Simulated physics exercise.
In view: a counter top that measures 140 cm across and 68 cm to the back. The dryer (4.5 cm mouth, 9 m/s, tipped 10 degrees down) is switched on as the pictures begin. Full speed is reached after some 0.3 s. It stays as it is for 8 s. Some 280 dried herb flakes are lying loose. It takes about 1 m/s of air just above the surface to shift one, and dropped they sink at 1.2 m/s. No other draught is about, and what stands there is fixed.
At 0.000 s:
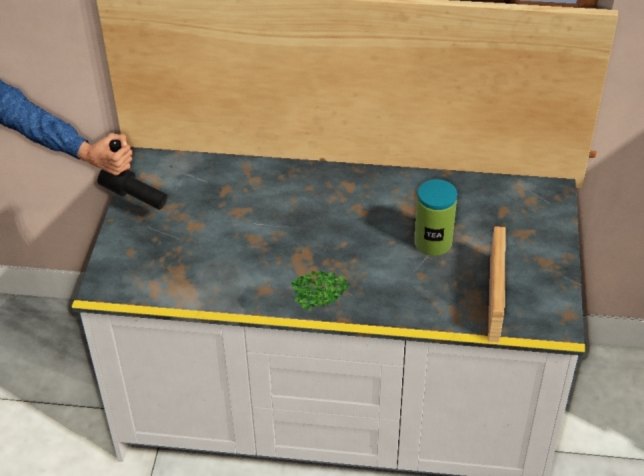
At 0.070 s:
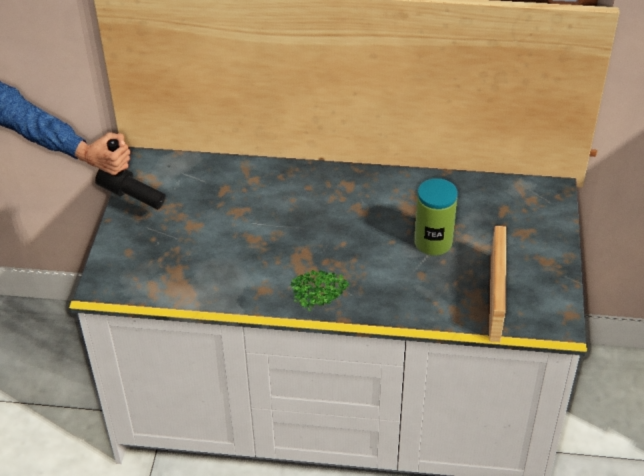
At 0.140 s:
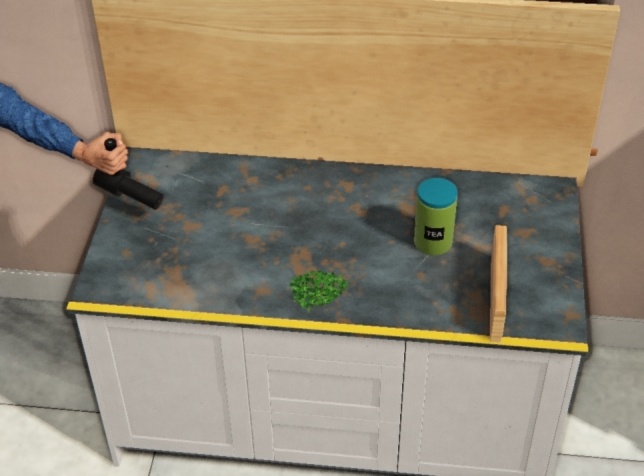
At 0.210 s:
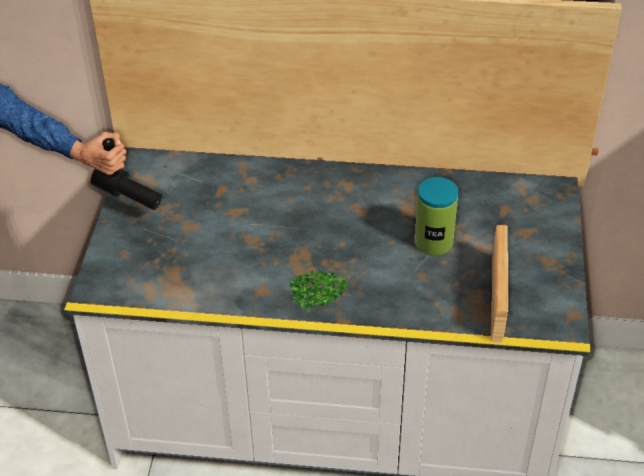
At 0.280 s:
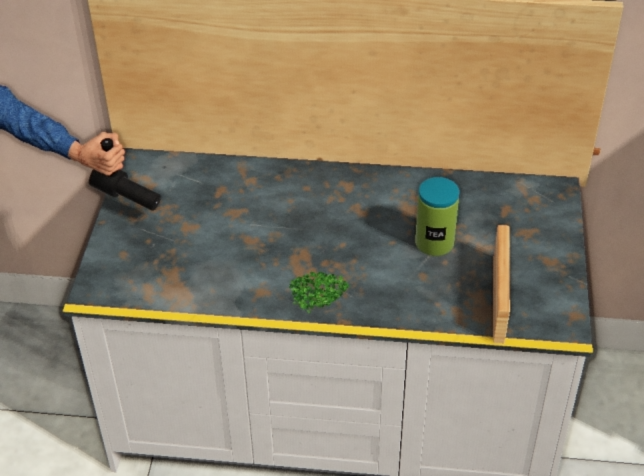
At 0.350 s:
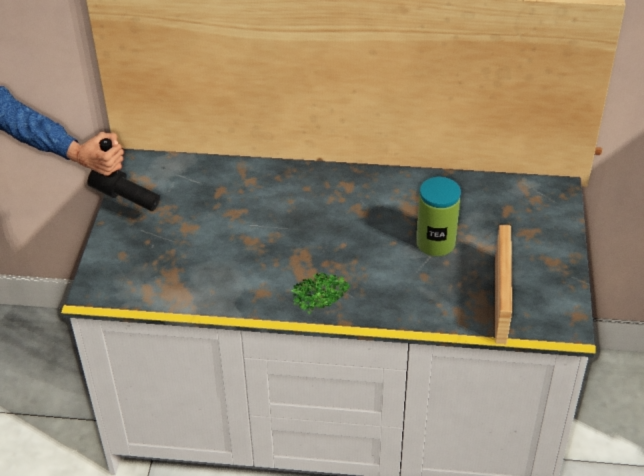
A hand holding a black dryer over the left of a counter, a green herb pile staying almost still near a tea jar.
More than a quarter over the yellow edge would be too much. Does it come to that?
Answer: Yes.
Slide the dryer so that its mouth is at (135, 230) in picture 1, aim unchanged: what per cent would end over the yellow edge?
In that case some 30 per cent.
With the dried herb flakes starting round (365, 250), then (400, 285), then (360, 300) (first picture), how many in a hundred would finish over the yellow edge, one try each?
In turn about 0 %, 50 %, 100 %.
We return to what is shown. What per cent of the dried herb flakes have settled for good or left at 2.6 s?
About 90 %.
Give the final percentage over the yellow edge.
Some 100 per cent.
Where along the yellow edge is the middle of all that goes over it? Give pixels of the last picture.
Around (392, 338).
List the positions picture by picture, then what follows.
In the first frame, the middle of the dried herb flakes is near (321, 291), none has stirred yet and the mouth of the dryer is at (163, 202).
In the second frame, the middle of the dried herb flakes is near (320, 290), none has stirred yet and the yellow edge is centred on (323, 329).
In the third frame, the middle of the dried herb flakes is near (319, 290), none has stirred yet, the top of a jar is at (438, 191) and the top of a board is at (501, 266).
In the fourth frame, the middle of the dried herb flakes is near (319, 290) and none has stirred yet.
In the fifth frame, the middle of the dried herb flakes is near (319, 291) and none has stirred yet.
In the sixth frame, the middle of the dried herb flakes is near (320, 292) and about 5 % have left their places.
After 1.6 s, 8 % are on the move or not yet settled, 93 % are over the yellow edge.
After 2.6 s, 5 % are on the move or not yet settled, 95 % are over the yellow edge.
After 4.4 s, 4 % are on the move or not yet settled, 96 % are over the yellow edge.
After 8.0 s, at the end, 97 % are over the yellow edge.
